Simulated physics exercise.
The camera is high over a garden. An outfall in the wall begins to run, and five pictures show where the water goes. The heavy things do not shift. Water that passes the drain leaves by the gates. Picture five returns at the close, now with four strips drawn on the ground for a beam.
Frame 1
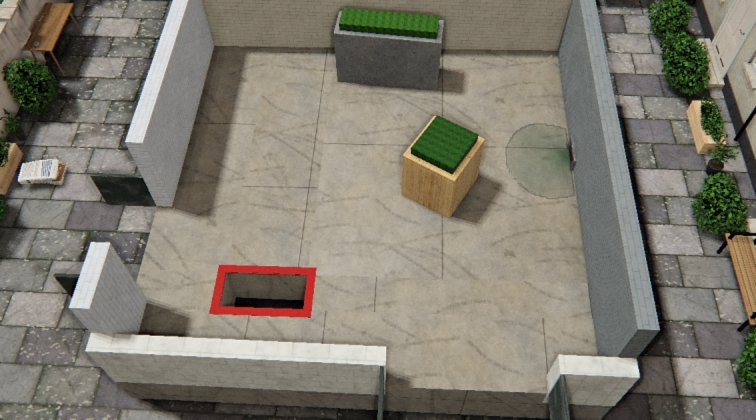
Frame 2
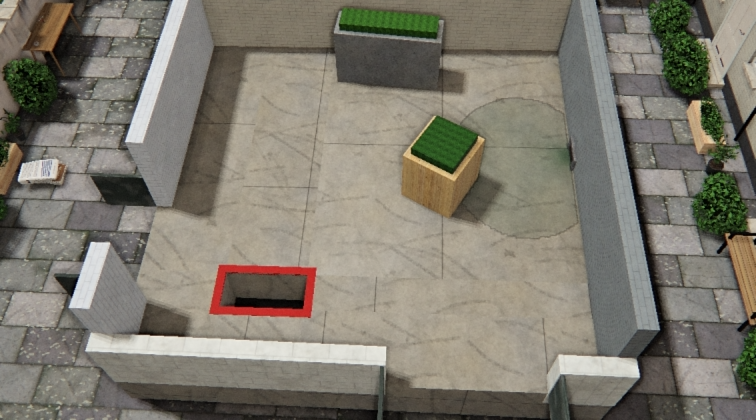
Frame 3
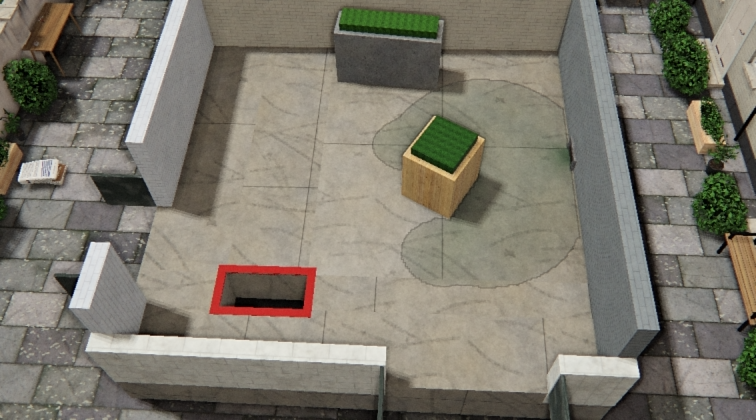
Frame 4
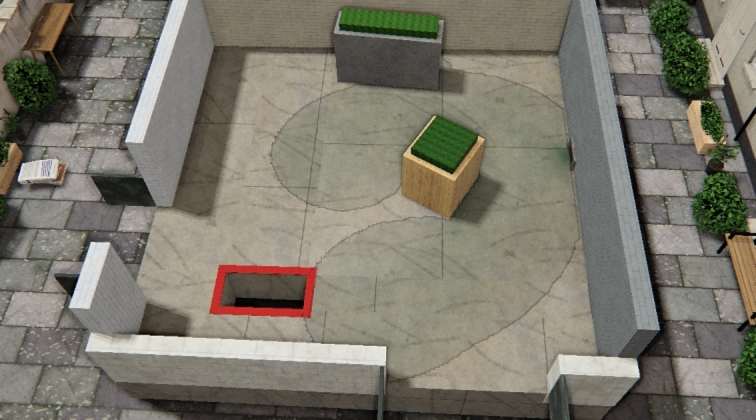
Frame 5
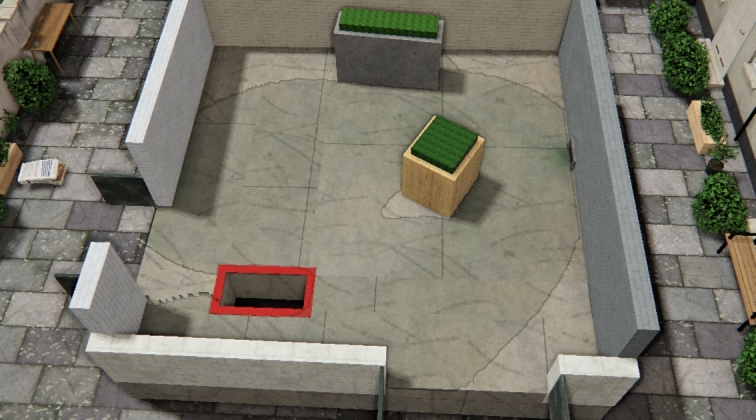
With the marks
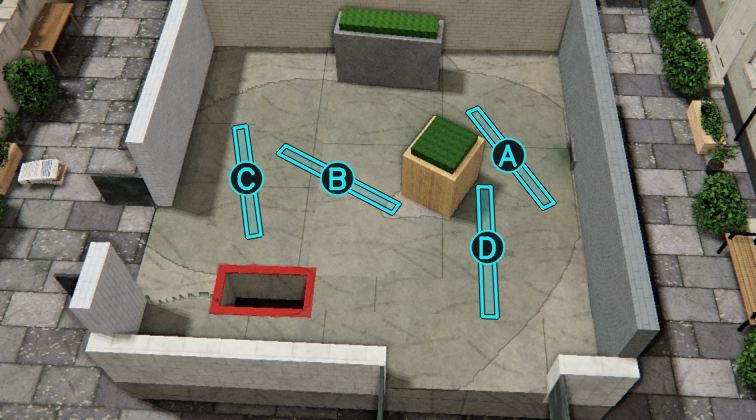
Water spread from the right wall across the paved garden floor, curling around both sides of the wooden planter and closing in beyond it, then reached the red-edged pit and started running in.
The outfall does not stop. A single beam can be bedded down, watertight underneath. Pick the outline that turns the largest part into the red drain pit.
Place C.
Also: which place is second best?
Here it is place B.
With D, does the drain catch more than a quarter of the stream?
No, it does not.
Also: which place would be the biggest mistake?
Place D.
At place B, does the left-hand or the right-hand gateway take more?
The left one.
On the marked copy, A from (472, 110) to (548, 205); B from (282, 149) to (395, 208); C from (240, 127) to (254, 236); D from (489, 316) to (484, 186).
With A, about 22 % of the stream runs into the red drain pit, about 78 % out by the gates.
With B, about 32 % of the stream runs into the red drain pit, about 68 % out by the gates.
With C, about 47 % of the stream runs into the red drain pit, about 53 % out by the gates.
With D, about 10 % of the stream runs into the red drain pit, about 89 % out by the gates.
